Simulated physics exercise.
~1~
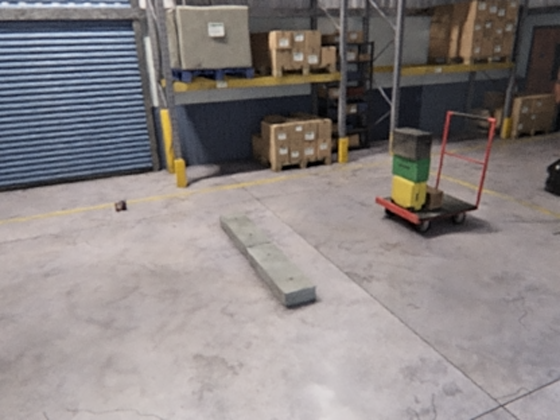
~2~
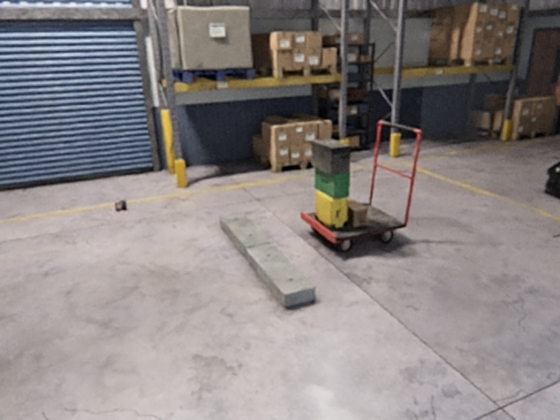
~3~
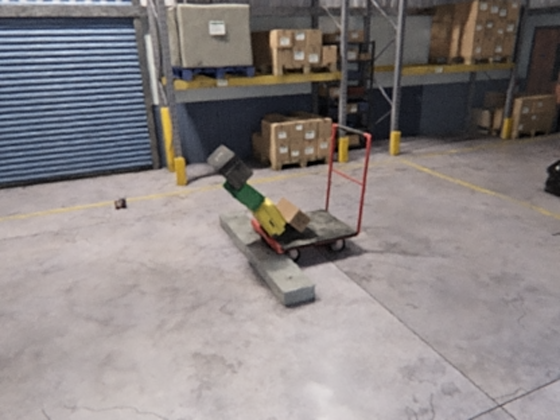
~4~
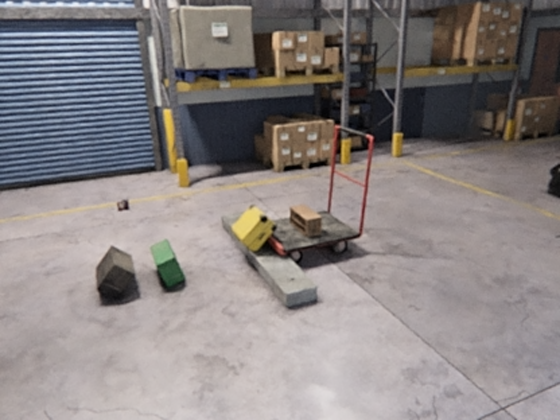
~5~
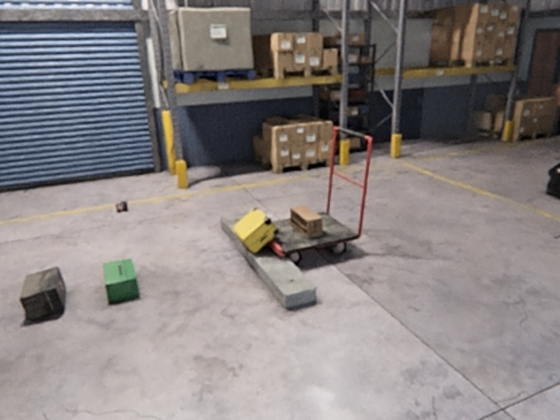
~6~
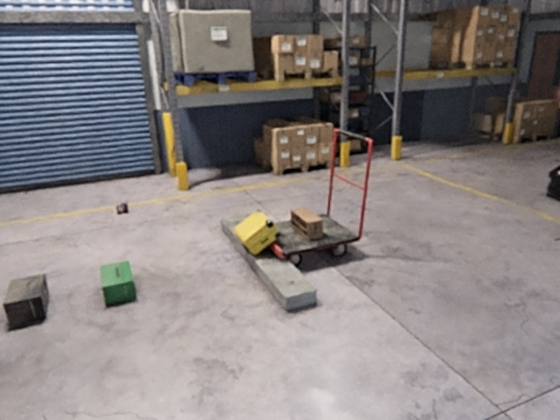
To begin with, a red-handled trolley on a warehouse floor carries a stack of black, green and yellow boxes, with a small brown crate beside them. It rolls left toward a long grey beam lying on the concrete. The trolley stops against the beam, and the stack tips forward over its front edge. The black and green boxes tumble to the floor on the left and travel farther away, while the yellow case topples onto the beam. Finally, the black and green boxes lie apart on the floor, the yellow case rests tilted at the trolley's front, and the brown crate remains on the deck.
